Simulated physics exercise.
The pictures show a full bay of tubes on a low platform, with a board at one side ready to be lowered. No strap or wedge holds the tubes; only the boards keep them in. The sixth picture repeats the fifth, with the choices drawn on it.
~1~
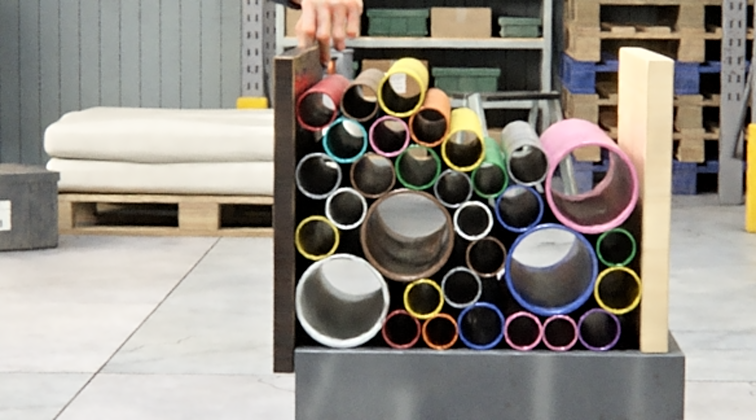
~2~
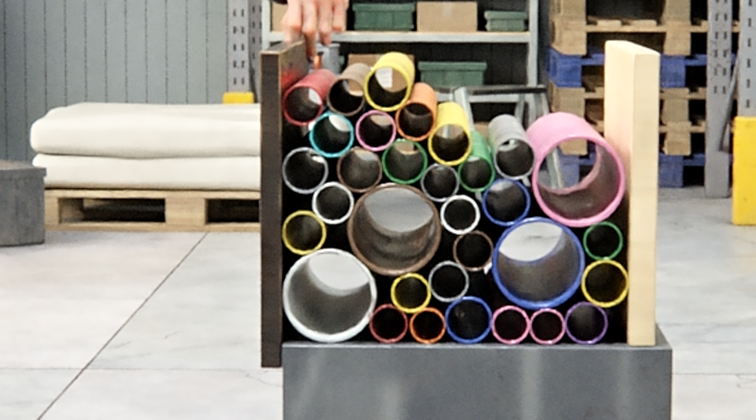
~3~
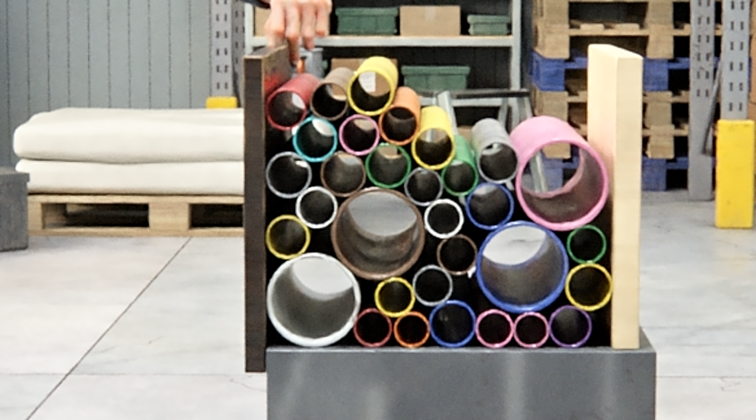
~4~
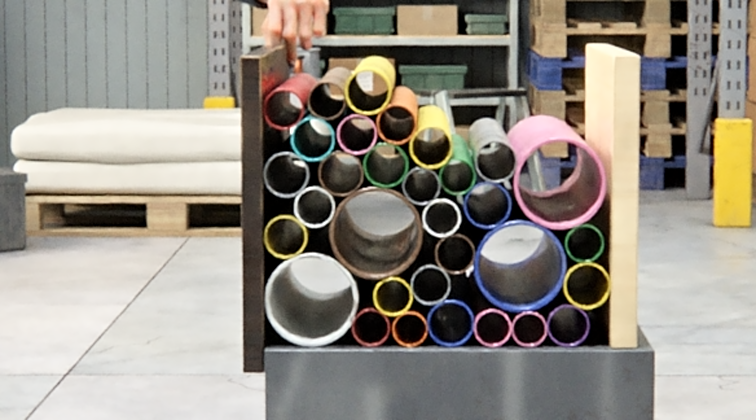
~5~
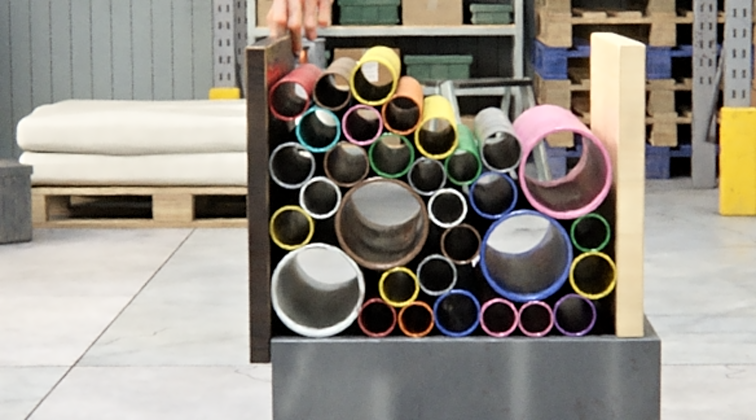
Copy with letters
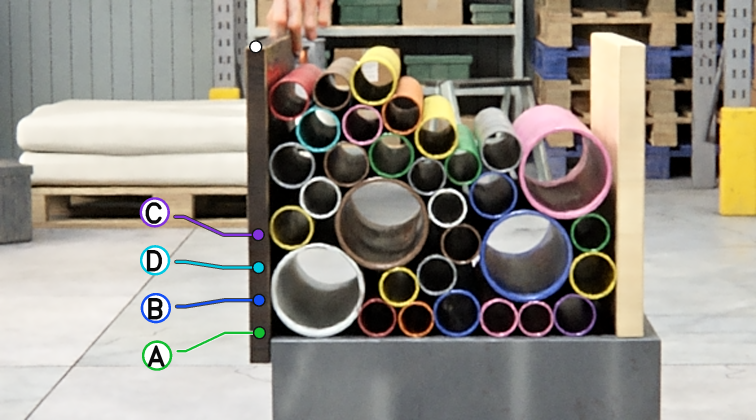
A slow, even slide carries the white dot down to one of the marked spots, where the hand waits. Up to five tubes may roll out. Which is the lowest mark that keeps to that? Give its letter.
Slide it to C.
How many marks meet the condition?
The number is one.
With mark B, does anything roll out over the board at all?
At B: Yes.
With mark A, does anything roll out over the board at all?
Yes.
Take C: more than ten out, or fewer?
At C, fewer than ten.
On the copy, A at (259, 333); B at (259, 300); C at (258, 235); D at (259, 268); the white dot at (256, 47).
On C. First, top of the board (269, 130).
Then, top of the board (270, 225).
Finally, top of the board (270, 234), four out over the board.
By contrast, A more than five out over the board; B more than five out over the board; D more than five out over the board.
